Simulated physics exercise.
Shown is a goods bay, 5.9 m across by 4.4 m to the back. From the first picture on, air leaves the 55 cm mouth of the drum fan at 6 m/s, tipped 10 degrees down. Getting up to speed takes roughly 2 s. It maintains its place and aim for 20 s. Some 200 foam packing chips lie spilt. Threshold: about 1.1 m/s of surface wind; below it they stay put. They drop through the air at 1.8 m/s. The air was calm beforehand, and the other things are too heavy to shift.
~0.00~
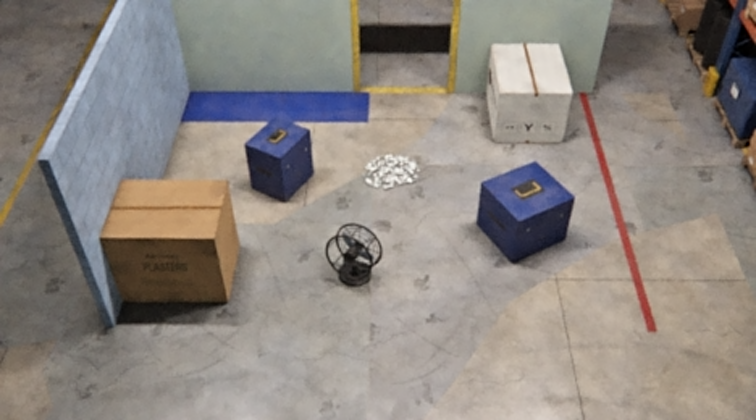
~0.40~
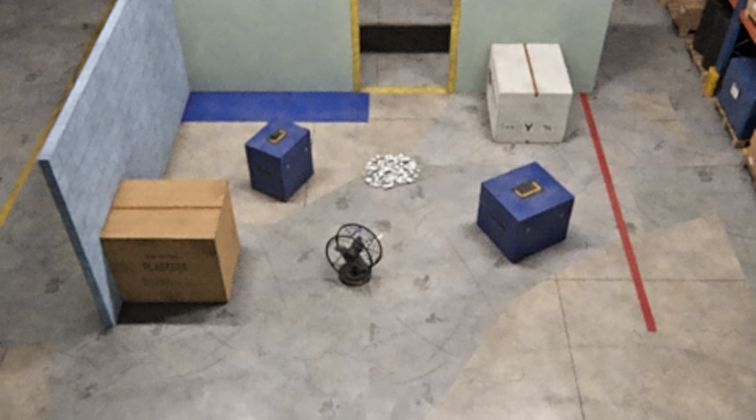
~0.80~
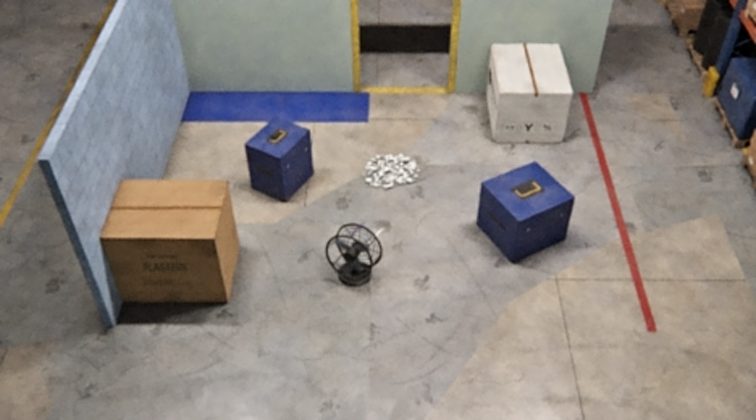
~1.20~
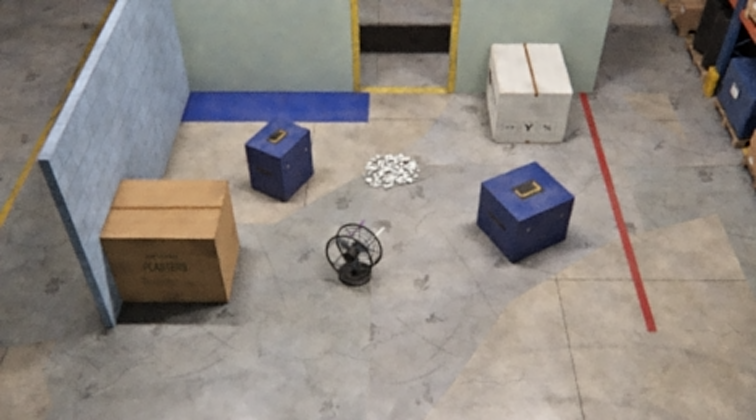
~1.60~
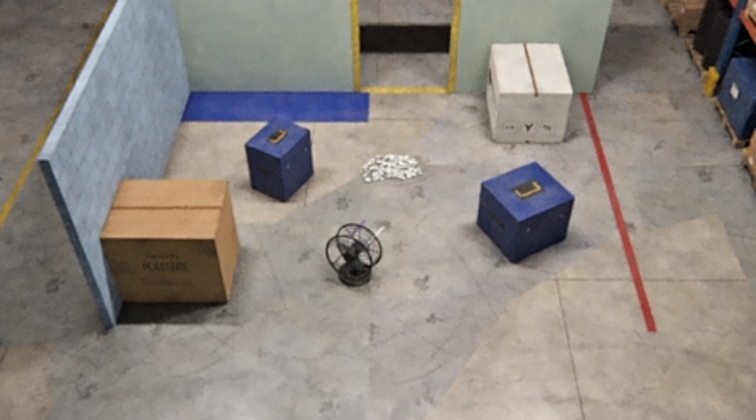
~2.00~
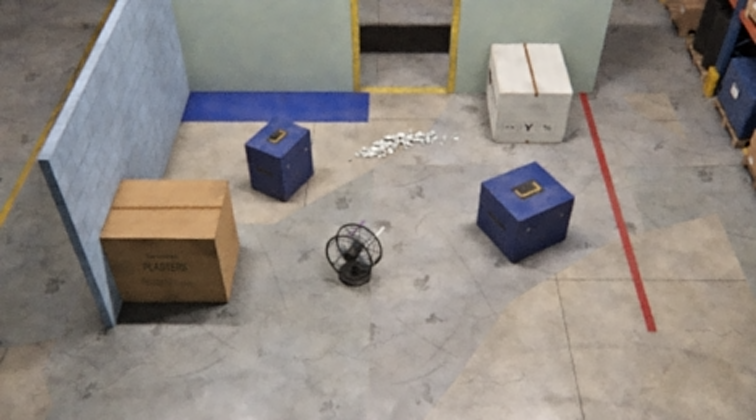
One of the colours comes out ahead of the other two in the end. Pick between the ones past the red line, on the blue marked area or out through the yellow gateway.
The biggest group is at yellow.
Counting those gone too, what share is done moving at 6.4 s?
Close to 100 % of them.
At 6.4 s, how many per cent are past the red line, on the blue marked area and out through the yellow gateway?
Roughly 0 % red, 0 % blue and 100 % yellow.
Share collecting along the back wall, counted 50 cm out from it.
About 4 %.
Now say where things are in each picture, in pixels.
The middle of the foam packing chips is near (391, 171), none has stirred yet and the mouth of the drum fan is at (354, 252), in the first frame.
The middle of the foam packing chips is near (391, 170), none has stirred yet, the blue marked area is centred on (277, 107), the red line is centred on (616, 193) and the yellow gateway is centred on (404, 92), in the second frame.
The middle of the foam packing chips is near (391, 170), none has stirred yet, the top of a packing case is at (278, 136) and the top of a packing case is at (528, 190), in the third frame.
The middle of the foam packing chips is near (391, 170) and none has stirred yet, in the fourth frame.
The middle of the foam packing chips is near (394, 168), the farthest in sight from the drum fan is at (395, 156) and about 30 % have left their places, in the fifth frame.
The middle of the foam packing chips is near (395, 141), the farthest in sight from the drum fan is at (455, 135) and all have left their places, in the sixth frame.
After 4.0 s, 8 % are on the move or not yet settled, 0 % are on the blue marked area, 0 % past the red line and 96 % out through the yellow gateway.
After 6.4 s, 4 % are on the move or not yet settled, 0 % are on the blue marked area, 0 % past the red line and 96 % out through the yellow gateway.
After 11.0 s, 4 % are on the move or not yet settled, 0 % are on the blue marked area, 0 % past the red line and 96 % out through the yellow gateway.
After 20.0 s, at the end, 0 % are on the blue marked area, 0 % past the red line and 96 % out through the yellow gateway.
